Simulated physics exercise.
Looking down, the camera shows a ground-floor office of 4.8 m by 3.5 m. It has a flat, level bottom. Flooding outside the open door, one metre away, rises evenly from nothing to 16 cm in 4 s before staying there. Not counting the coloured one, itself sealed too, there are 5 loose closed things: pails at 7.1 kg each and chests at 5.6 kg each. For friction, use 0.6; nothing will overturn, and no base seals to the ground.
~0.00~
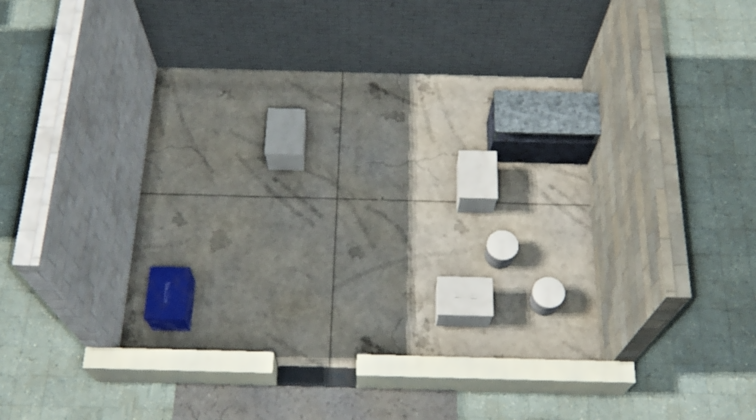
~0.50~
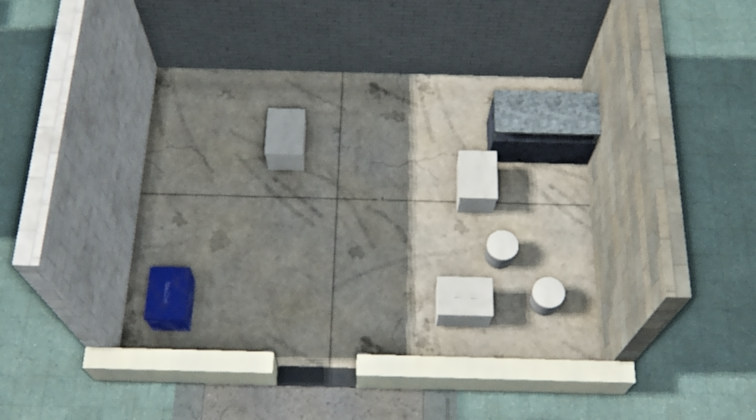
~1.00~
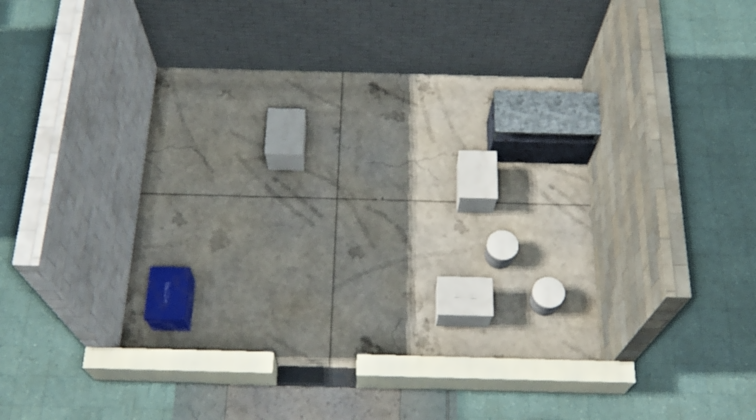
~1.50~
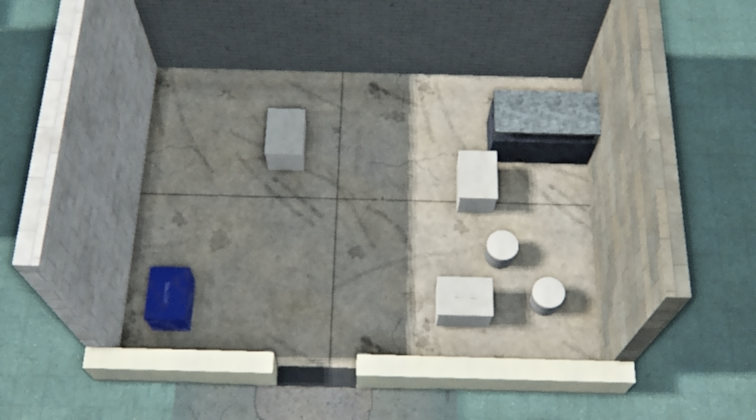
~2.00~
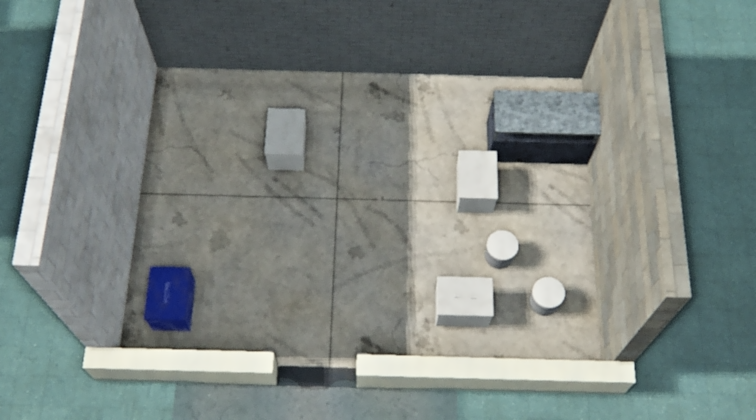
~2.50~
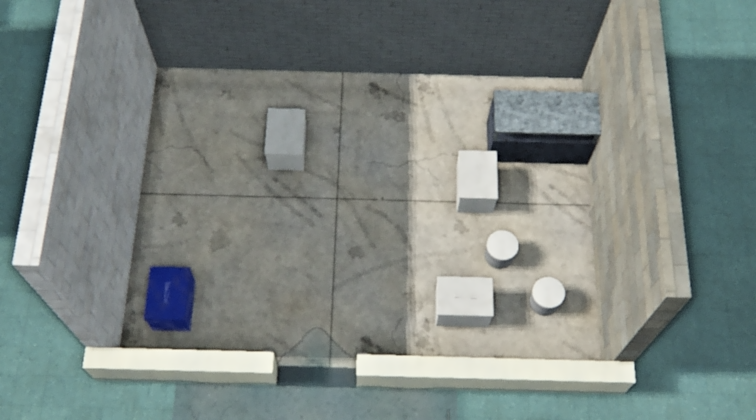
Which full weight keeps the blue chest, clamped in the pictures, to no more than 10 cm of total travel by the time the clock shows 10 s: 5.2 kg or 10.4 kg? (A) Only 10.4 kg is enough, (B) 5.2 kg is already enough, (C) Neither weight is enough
Option B: 5.2 kg is already enough.
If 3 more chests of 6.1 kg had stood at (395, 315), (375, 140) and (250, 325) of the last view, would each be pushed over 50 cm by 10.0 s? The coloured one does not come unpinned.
Order as asked: Stays within / goes beyond / stays within.
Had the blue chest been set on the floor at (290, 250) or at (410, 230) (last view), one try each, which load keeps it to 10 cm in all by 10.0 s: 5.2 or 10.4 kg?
The first try gives failure with both; the second gives success with heavier only.
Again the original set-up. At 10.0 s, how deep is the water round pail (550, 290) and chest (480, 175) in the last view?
First about 1 cm, second about 3 cm.
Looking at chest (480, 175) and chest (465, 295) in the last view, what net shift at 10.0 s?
Shifts: 0 cm / 0 cm.
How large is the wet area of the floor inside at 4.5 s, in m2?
I'd estimate close to 5.0 m2.
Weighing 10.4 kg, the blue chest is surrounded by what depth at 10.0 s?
Close to 1 cm deep.
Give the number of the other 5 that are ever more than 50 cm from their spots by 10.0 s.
Count: 0.
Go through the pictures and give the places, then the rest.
In the first frame, the blue chest at (167, 293), on the bottom; 0.0 m2 under water; 0 of 6 have shifted.
In the second frame, the blue chest at (167, 293) rests on the ground; 0.0 m2 under water; 0 of 6 have shifted.
In the third frame, the blue chest at (167, 293) rests on the ground; water covers 0.0 m2; 0 of 6 have shifted.
In the fourth frame, the blue chest at (167, 293) rests on the ground; 0.0 m2 under water; 0 of 6 have shifted.
In the fifth frame, the blue chest at (167, 293) rests on the ground; water covers 0.0 m2; 0 of 6 have shifted.
In the sixth frame, the blue chest at (167, 293), on the bottom; 0.1 m2 under water; 0 of 6 have shifted.
After 3.5 s the blue chest would be 0 cm from its start with 5.2 kg and 0 cm from its start with 10.4 kg; 0 cm of water round it then.
After 4.5 s the blue chest would be 0 cm from its start with 5.2 kg and 0 cm from its start with 10.4 kg; 0 cm of water round it then.
After 7.0 s the blue chest would be 0 cm from its start with 5.2 kg and 0 cm from its start with 10.4 kg; 1 cm of water round it then.
After 10.0 s the blue chest would be 0 cm from its start with 5.2 kg and 0 cm from its start with 10.4 kg; 1 cm of water round it then.
